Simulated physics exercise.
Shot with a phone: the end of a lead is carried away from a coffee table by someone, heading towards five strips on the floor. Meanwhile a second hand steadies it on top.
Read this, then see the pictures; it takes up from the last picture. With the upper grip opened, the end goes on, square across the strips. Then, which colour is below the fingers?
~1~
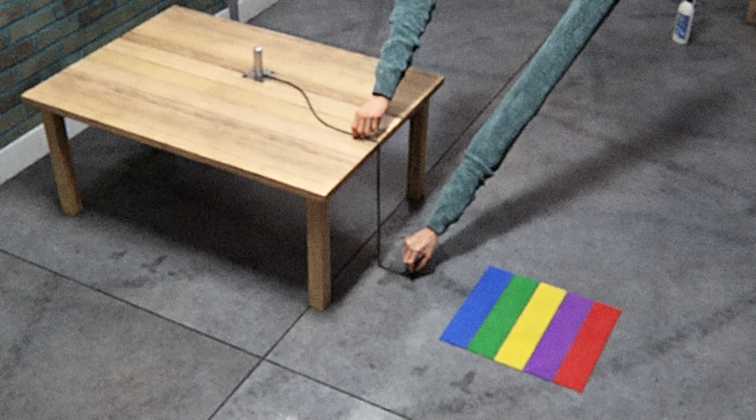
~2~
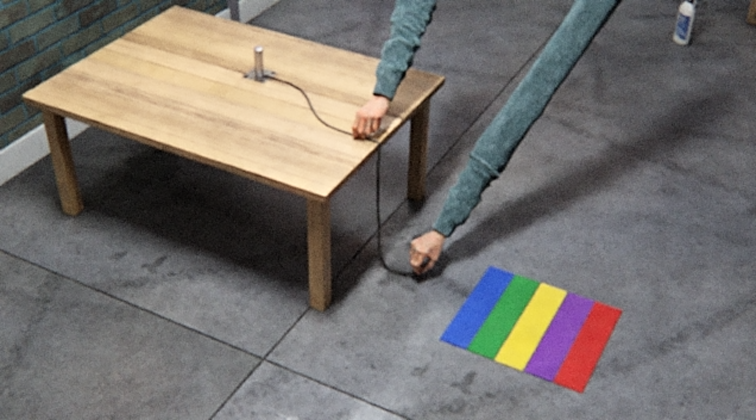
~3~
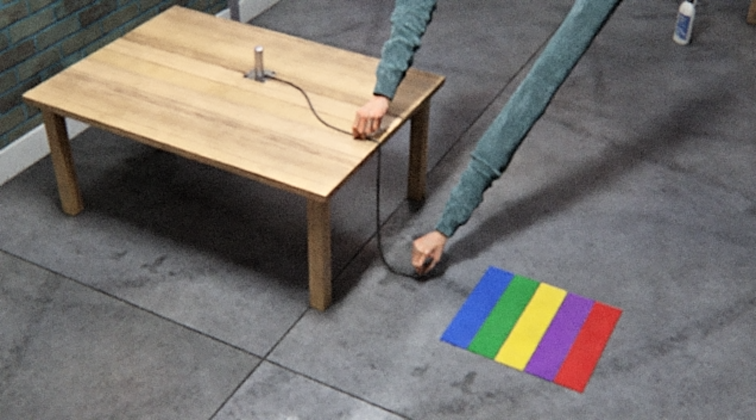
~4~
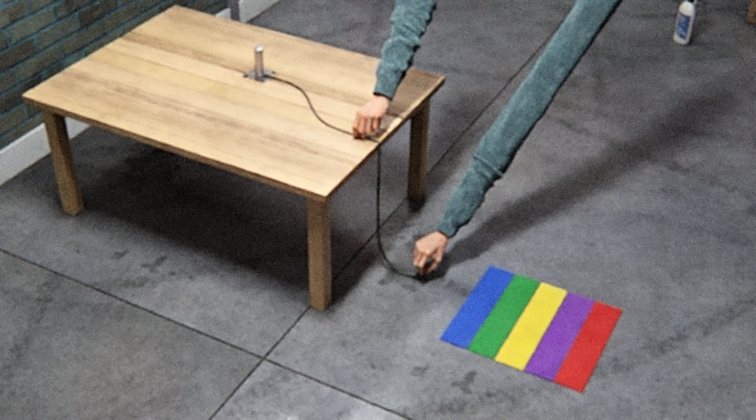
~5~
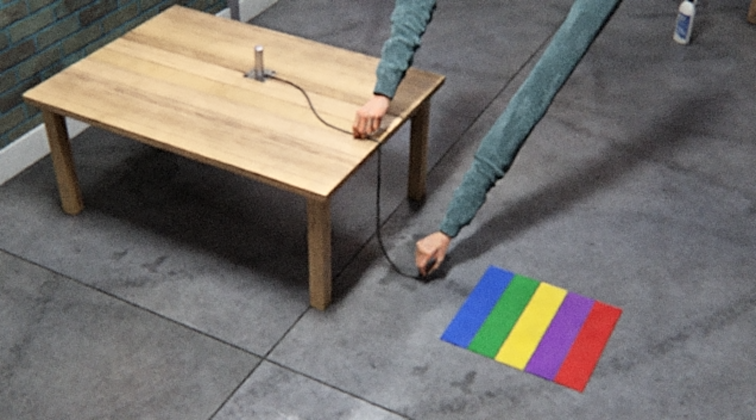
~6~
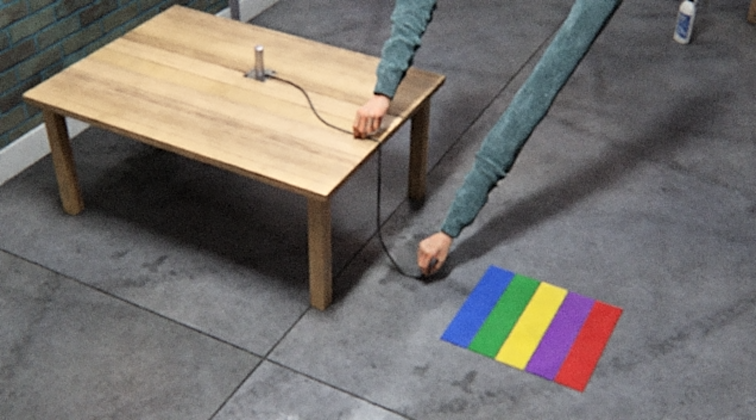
The green one is below them.
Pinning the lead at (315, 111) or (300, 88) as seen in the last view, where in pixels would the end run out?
(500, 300) and (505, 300).
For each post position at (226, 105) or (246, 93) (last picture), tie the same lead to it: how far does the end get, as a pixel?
In order: (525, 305), then (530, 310).
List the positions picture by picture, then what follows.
The first frame shows end (414, 269); blue (461, 330); green (489, 340); yellow (516, 350); purple (546, 361); red (575, 371).
The second frame shows end (421, 271); lead through (287, 83) (312, 107) (344, 132) (379, 163) (378, 209) (381, 257).
The third frame shows end (423, 272).
The fourth frame shows end (424, 272); lead through (287, 82) (312, 107) (344, 131) (379, 163) (378, 209) (384, 257).
The fifth frame shows end (426, 273).
The sixth frame shows end (428, 273); lead through (287, 82) (312, 106) (345, 131) (380, 162) (378, 208) (390, 256).
Soon after, end near (456, 283); short of the strips.
Then, end near (489, 294); over blue.
At full stretch, end near (508, 301); over green. It gets as far as the green strip.
